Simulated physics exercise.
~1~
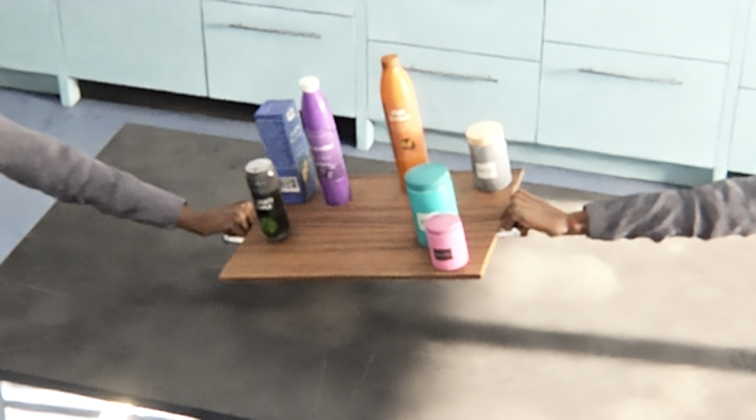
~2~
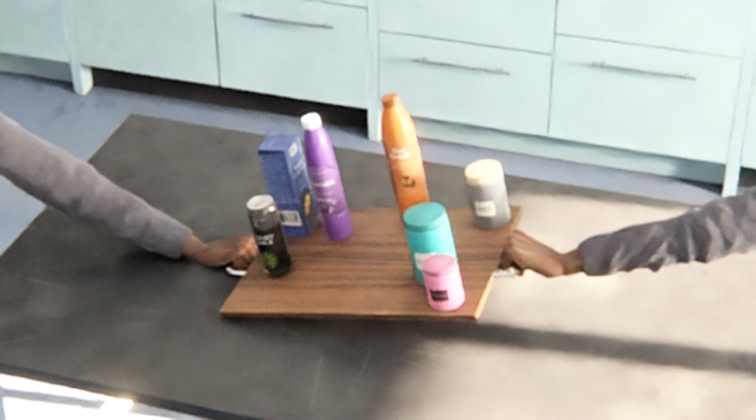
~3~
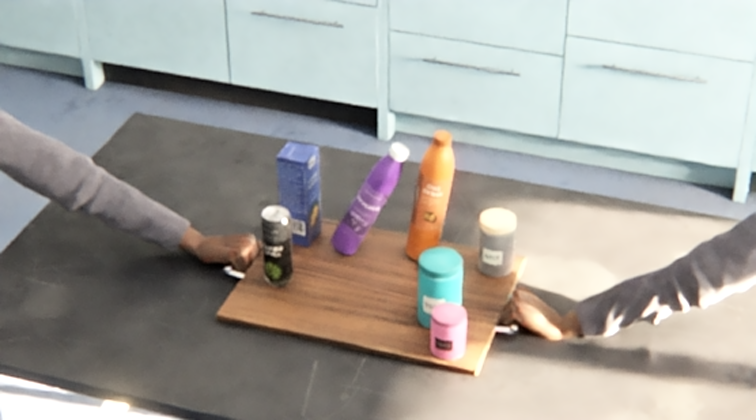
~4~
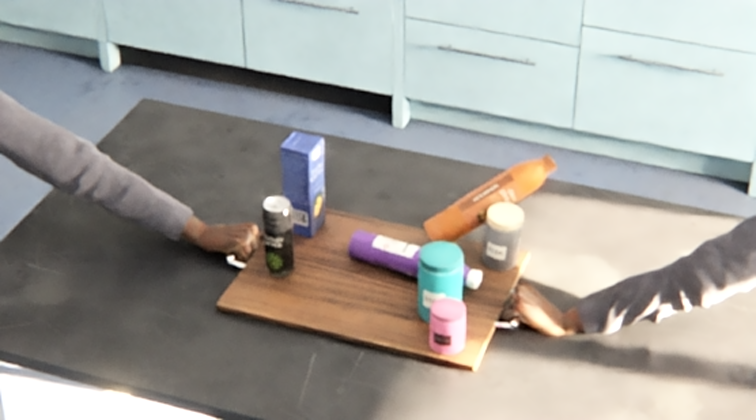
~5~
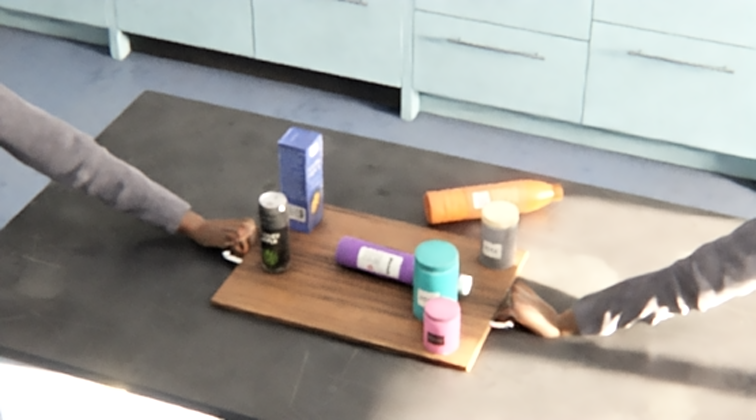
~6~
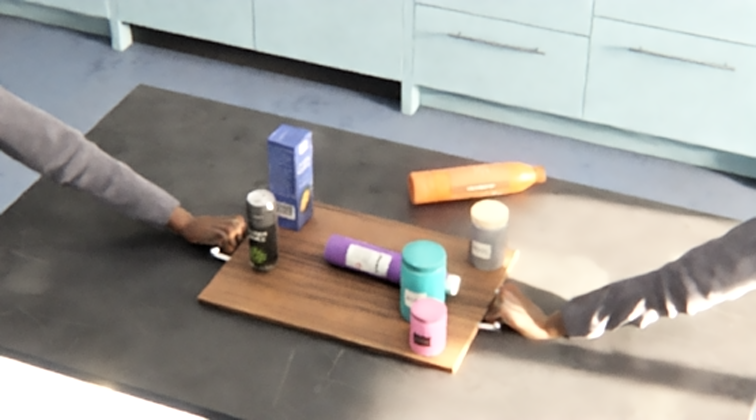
A wooden tray held by two hands drops flat onto a dark table, and the purple bottle topples across it while the orange bottle tips off the back and lies on the table, leaving the carton, can and three jars standing on the tray.
